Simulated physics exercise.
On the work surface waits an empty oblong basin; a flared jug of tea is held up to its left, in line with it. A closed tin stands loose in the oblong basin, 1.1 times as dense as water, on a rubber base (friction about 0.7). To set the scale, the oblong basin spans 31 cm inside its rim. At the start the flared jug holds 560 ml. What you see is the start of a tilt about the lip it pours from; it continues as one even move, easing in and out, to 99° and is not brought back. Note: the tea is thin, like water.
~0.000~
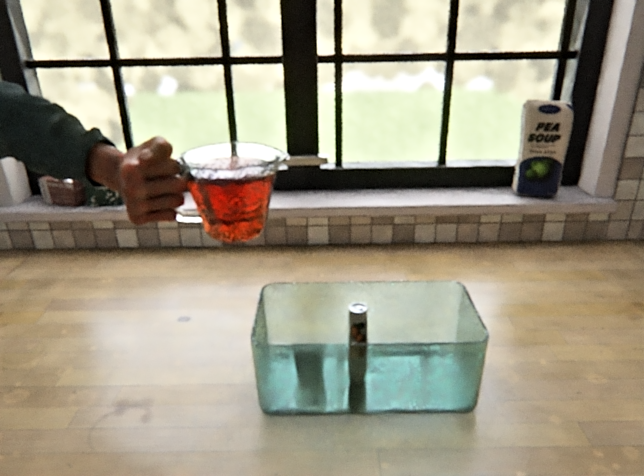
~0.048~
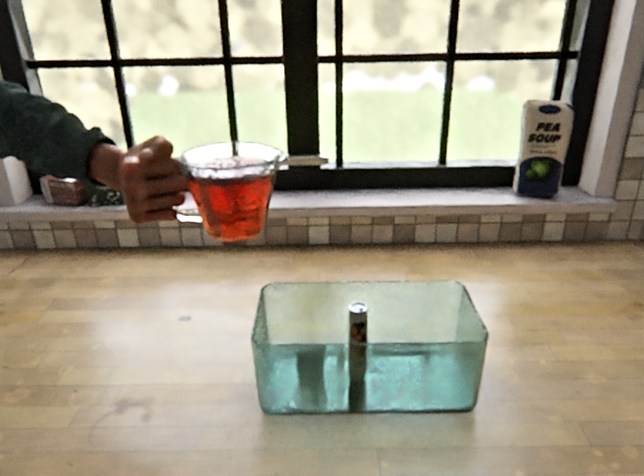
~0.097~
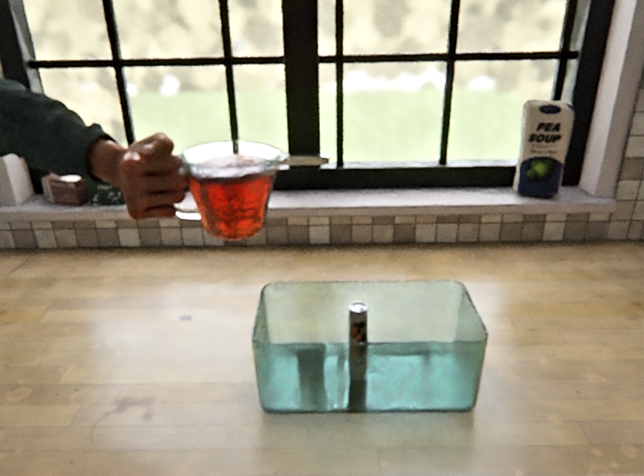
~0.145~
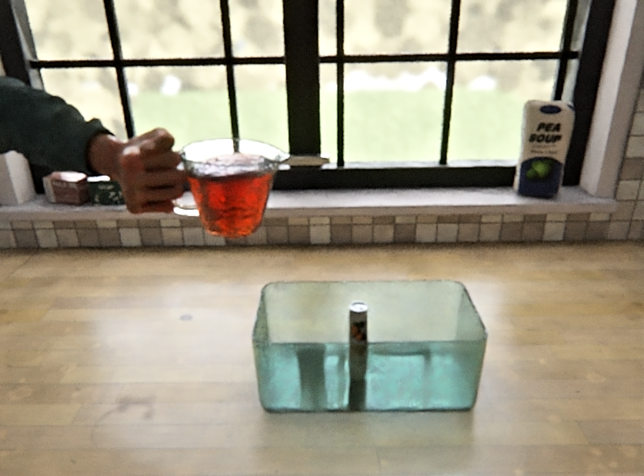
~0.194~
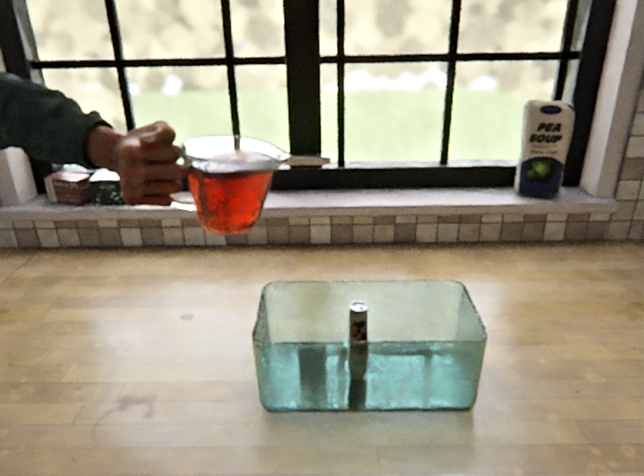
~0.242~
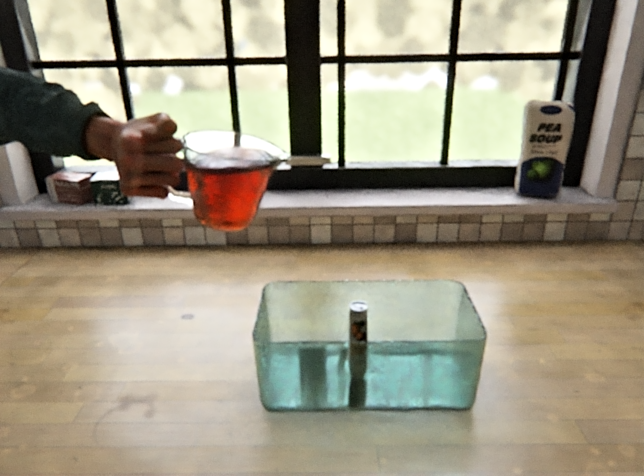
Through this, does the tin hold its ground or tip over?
The tin holds its ground.
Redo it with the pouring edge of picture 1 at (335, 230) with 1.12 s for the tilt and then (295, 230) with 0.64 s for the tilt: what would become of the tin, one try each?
First it stays on its base; then it tips over.
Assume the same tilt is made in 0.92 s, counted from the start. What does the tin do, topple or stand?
Then the tin does not tip.
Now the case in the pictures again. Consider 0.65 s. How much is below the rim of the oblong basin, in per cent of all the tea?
About 2 per cent.
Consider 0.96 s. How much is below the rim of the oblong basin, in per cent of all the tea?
Value: Approx. 46 %.
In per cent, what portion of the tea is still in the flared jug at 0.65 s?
Roughly 72 %.
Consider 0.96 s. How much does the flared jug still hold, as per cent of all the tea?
Near 14 in a hundred.
Then, 0.65 s in, the tilt is 63° and 71 per cent is still to pour; the tin stands where it began.
Then, 0.96 s in, the tilt is 94° and 15 per cent is still to pour; the tin stands where it began.
Then, 1.28 s in, the tilt is 99° and 0 per cent is still to pour; the tin stands where it began.
Then, 1.62 s in, the tilt is 99° and 0 per cent is still to pour; the tin stands where it began.
Finally, the tin stands where it began.
